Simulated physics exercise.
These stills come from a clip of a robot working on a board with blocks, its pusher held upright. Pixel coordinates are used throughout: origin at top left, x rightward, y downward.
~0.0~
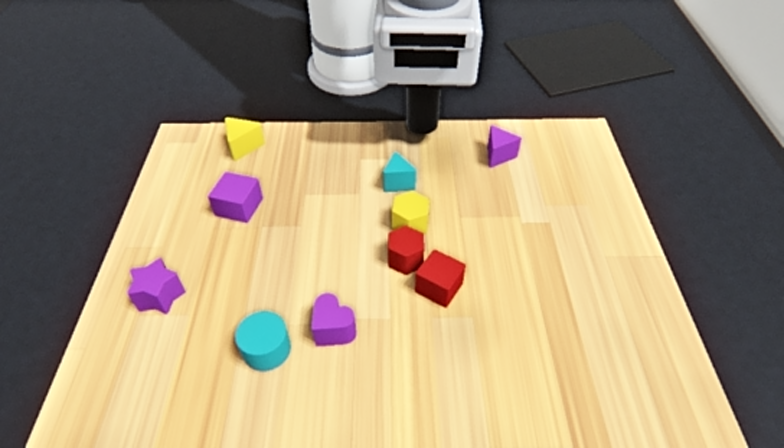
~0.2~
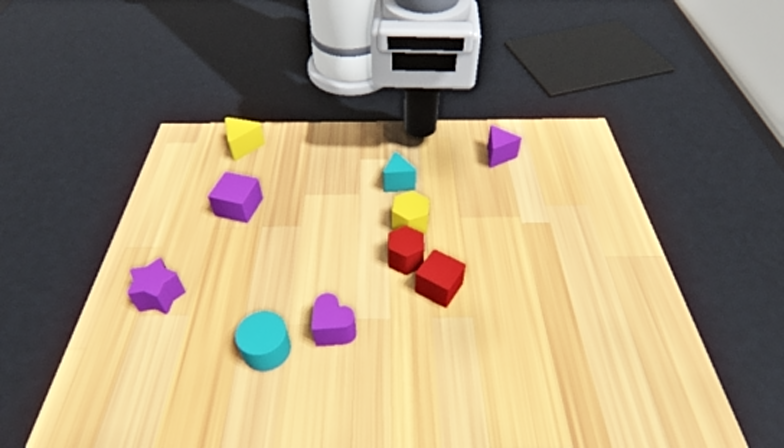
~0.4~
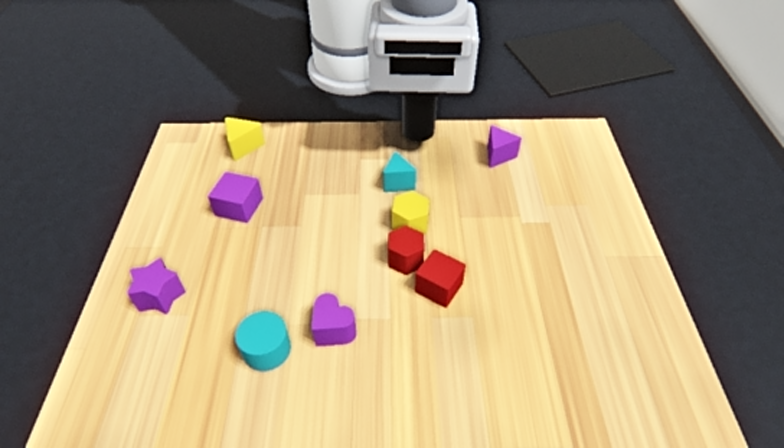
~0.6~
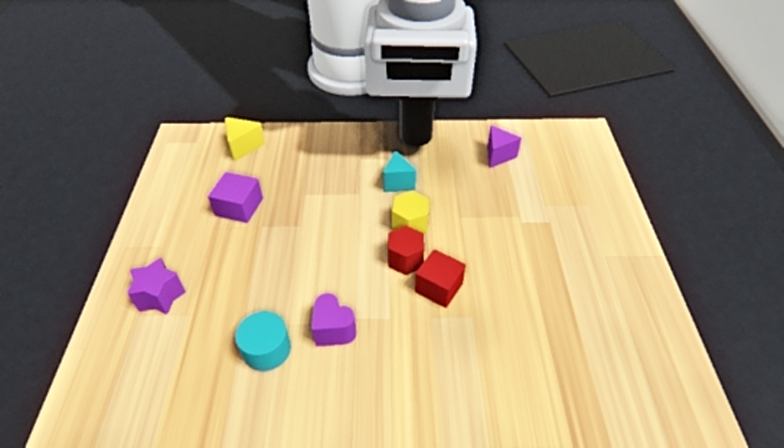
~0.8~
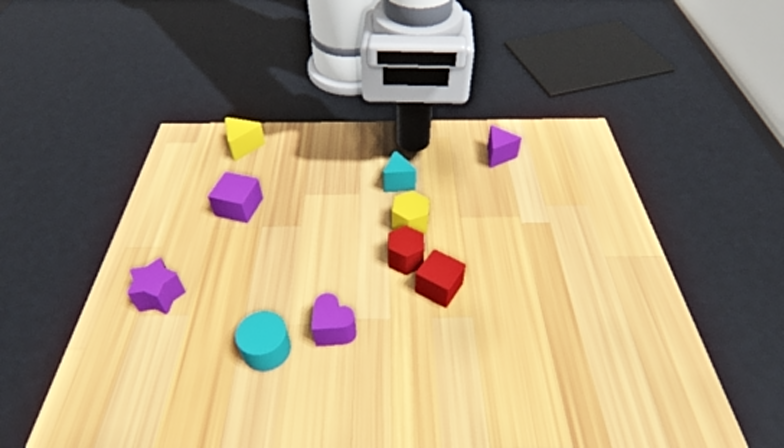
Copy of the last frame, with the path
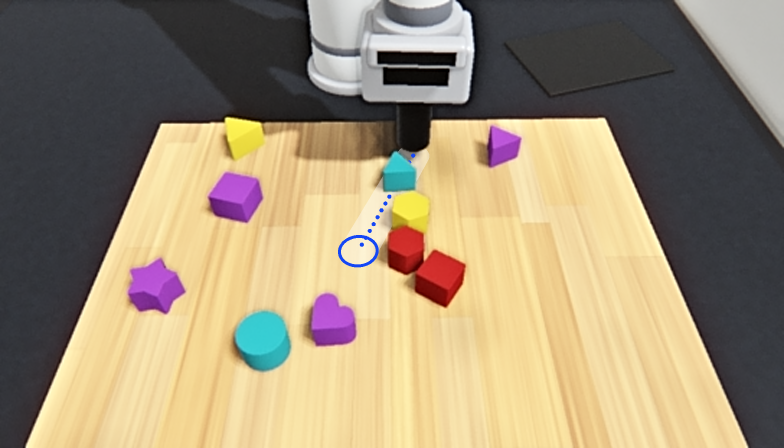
On a light wooden board scattered with purple, yellow, red and turquoise blocks, a robot arm holds its dark pusher at the far edge, behind a turquoise triangular piece. The pusher shifts slightly left and a little nearer to that piece, while all the blocks stay where they are.
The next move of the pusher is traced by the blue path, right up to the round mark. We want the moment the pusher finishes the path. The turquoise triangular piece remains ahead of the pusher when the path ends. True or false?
That statement is accurate.
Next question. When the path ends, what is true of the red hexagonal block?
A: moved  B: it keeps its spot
B
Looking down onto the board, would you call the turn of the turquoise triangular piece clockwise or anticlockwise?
Against the clock.
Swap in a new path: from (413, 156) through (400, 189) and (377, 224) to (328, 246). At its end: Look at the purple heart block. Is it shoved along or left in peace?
The block in question stays where it was by the end.
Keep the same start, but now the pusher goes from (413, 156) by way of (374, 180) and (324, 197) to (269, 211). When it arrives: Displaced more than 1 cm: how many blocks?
It moves one block.
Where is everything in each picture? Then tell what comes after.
Tip of the pusher at (422, 125), middles of tops, turquoise triangular piece at (398, 164), red hexagonal block at (406, 240), yellow hexagonal block at (411, 205), in the first frame.
Pusher at (421, 128), nothing pushed, in the second frame.
Pusher at (419, 132), nothing pushed, in the third frame.
Pusher at (416, 136), nothing pushed, in the fourth frame.
Pusher at (414, 142), turquoise triangular piece at (398, 164), red hexagonal block at (406, 240), yellow hexagonal block at (411, 205), in the fifth frame.
The line goes in a line from (413, 156) to (358, 251).
The first path, step by step. One third of the way, pusher at (397, 170); turquoise triangular piece at (390, 183), turned 40° anticlockwise.
Two thirds of the way, pusher at (378, 202); turquoise triangular piece at (375, 218), turned 65° anticlockwise; yellow hexagonal block at (412, 212), turned 40° anticlockwise.
At the end, pusher at (357, 237); turquoise triangular piece at (358, 256), turned 65° anticlockwise; red hexagonal block unmoved; yellow hexagonal block at (412, 212), turned 40° anticlockwise.
